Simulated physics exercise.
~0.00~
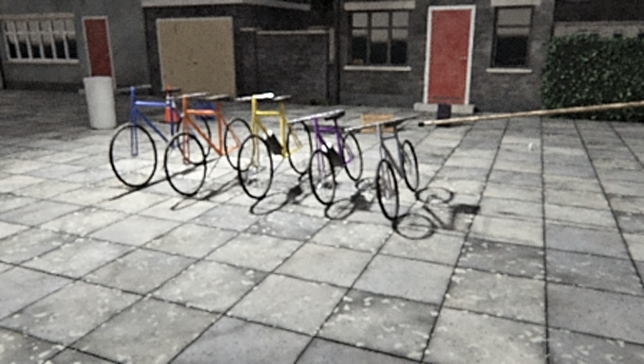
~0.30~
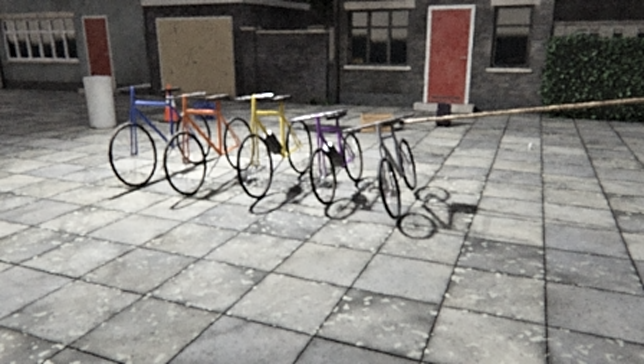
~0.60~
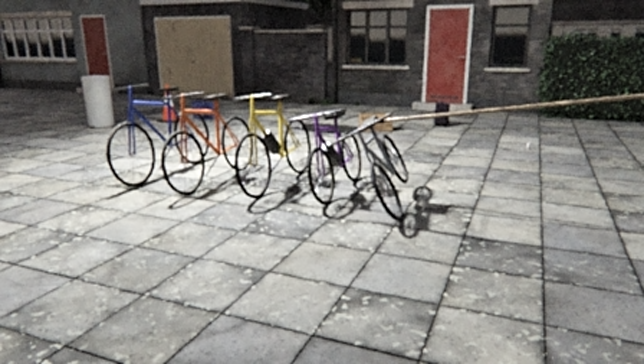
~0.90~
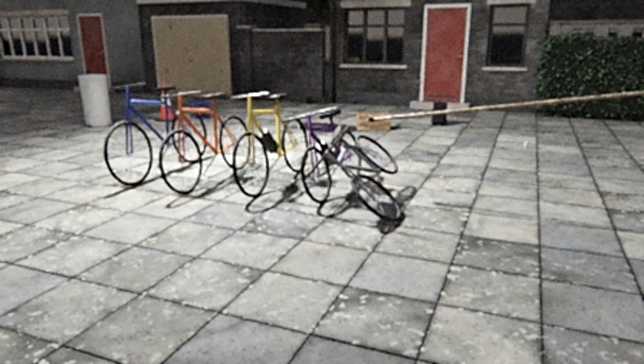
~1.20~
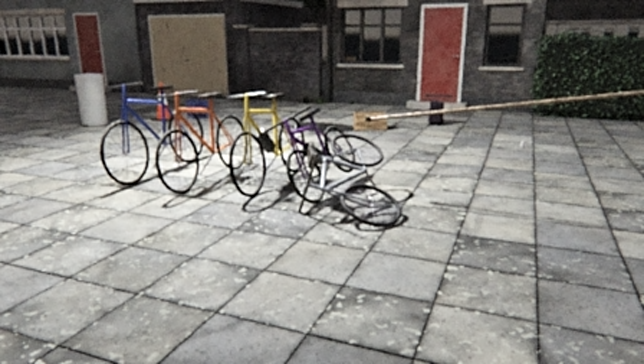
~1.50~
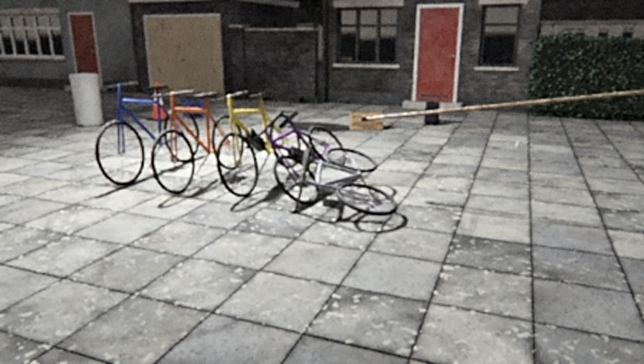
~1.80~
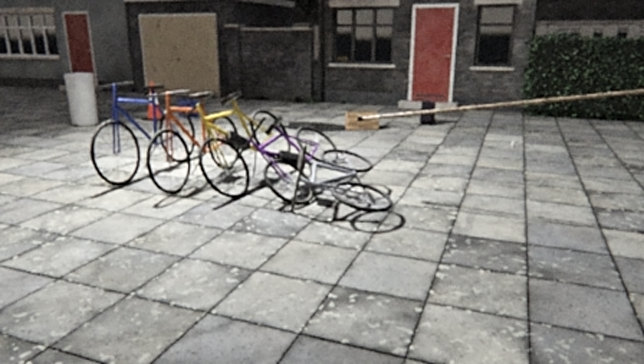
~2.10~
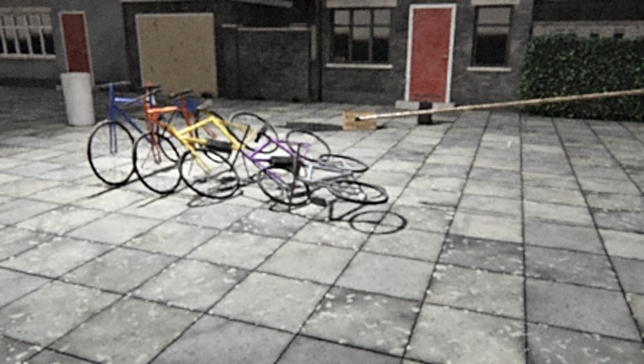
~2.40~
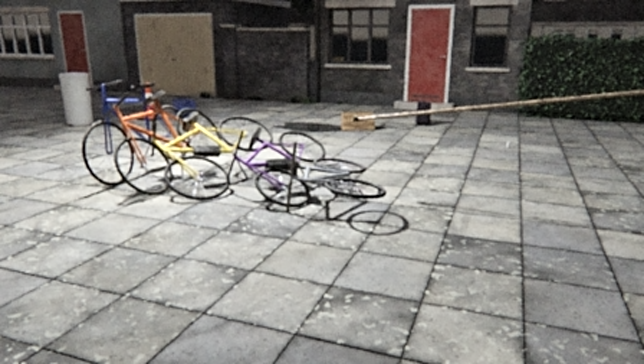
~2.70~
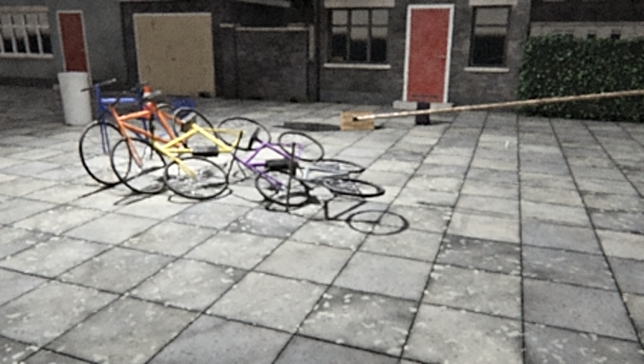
Pole toppling the nearest of five parked bicycles, the purple, yellow and orange ones tipping in turn, the blue one left standing.
